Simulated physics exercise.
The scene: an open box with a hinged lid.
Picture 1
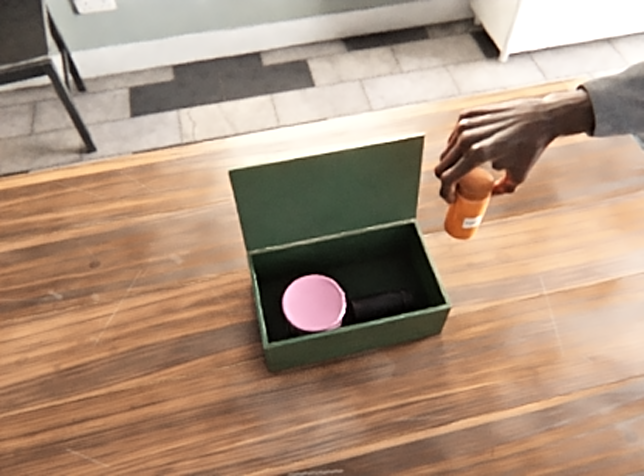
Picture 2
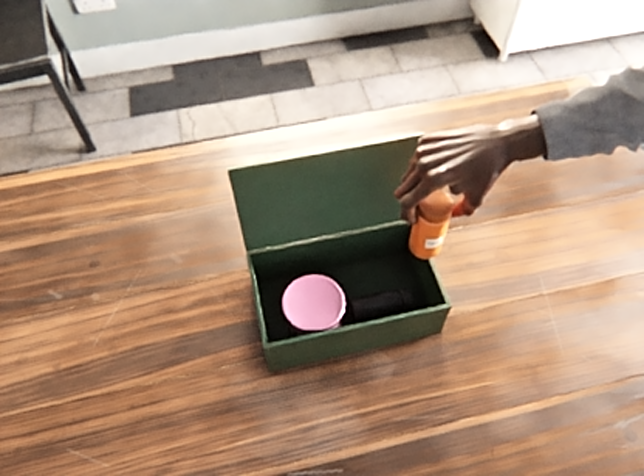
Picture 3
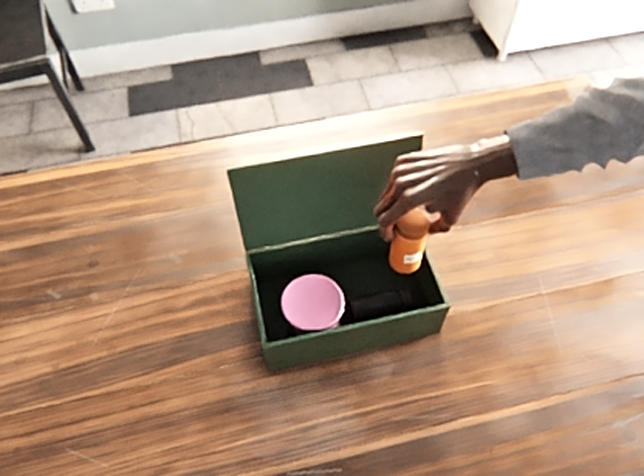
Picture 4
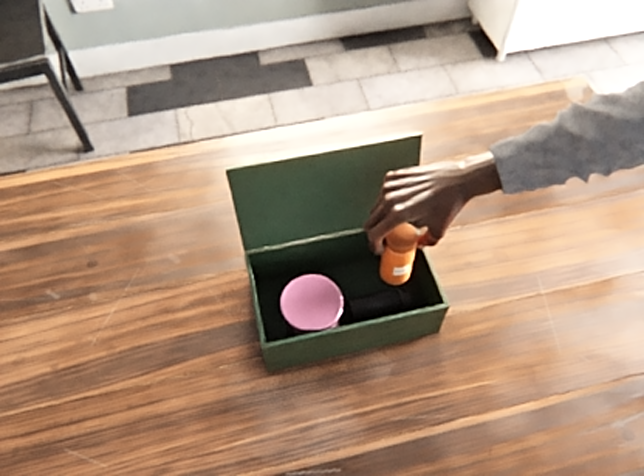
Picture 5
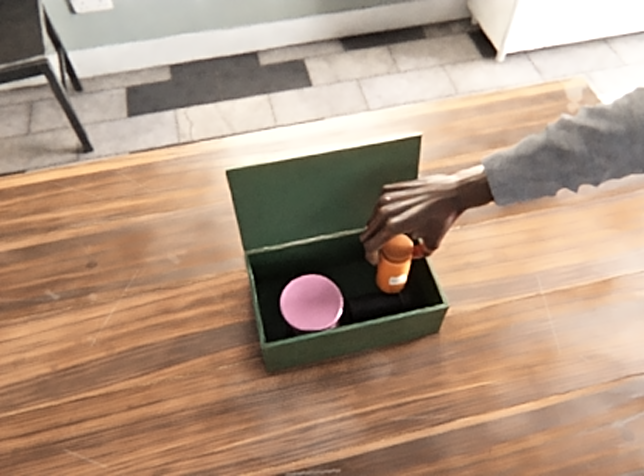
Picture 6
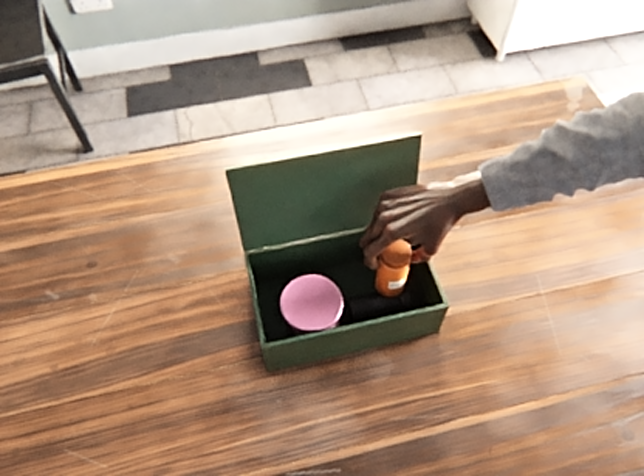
A hand lowers an orange shaker into an open green box beside a pink bowl.
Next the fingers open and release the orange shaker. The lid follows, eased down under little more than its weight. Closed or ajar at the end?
Here the lid shuts flat.
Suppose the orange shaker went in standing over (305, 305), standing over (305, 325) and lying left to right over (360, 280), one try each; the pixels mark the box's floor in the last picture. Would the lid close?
First try: It stays ajar; second try: It is held up; third try: It closes.
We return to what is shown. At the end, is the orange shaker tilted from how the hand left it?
It ends up tilted.
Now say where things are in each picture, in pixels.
Still above its spot; orange shaker (468, 205); black shaker (381, 306), in the first frame.
Still above its spot; orange shaker (430, 226); black shaker (381, 305), in the second frame.
Still above its spot; orange shaker (409, 242); black shaker (380, 305), in the third frame.
Still above its spot; orange shaker (398, 254); black shaker (379, 305), in the fourth frame.
Still above its spot; orange shaker (394, 264); black shaker (379, 305), in the fifth frame.
Put in, still held; orange shaker (393, 269); black shaker (379, 305), in the sixth frame.
Then, 1.10 s after the last picture, lid starting down; orange shaker on its side near (383, 277); black shaker rolled about its own width.
Then, 1.80 s after the last picture, lid 37° above the rim; orange shaker on its side near (383, 278); black shaker rolled about its own width.
At rest, lid shut; tipped over in the box, orange shaker; the other 2 in place. Seen from the same camera at the end, orange shaker near (383, 278).
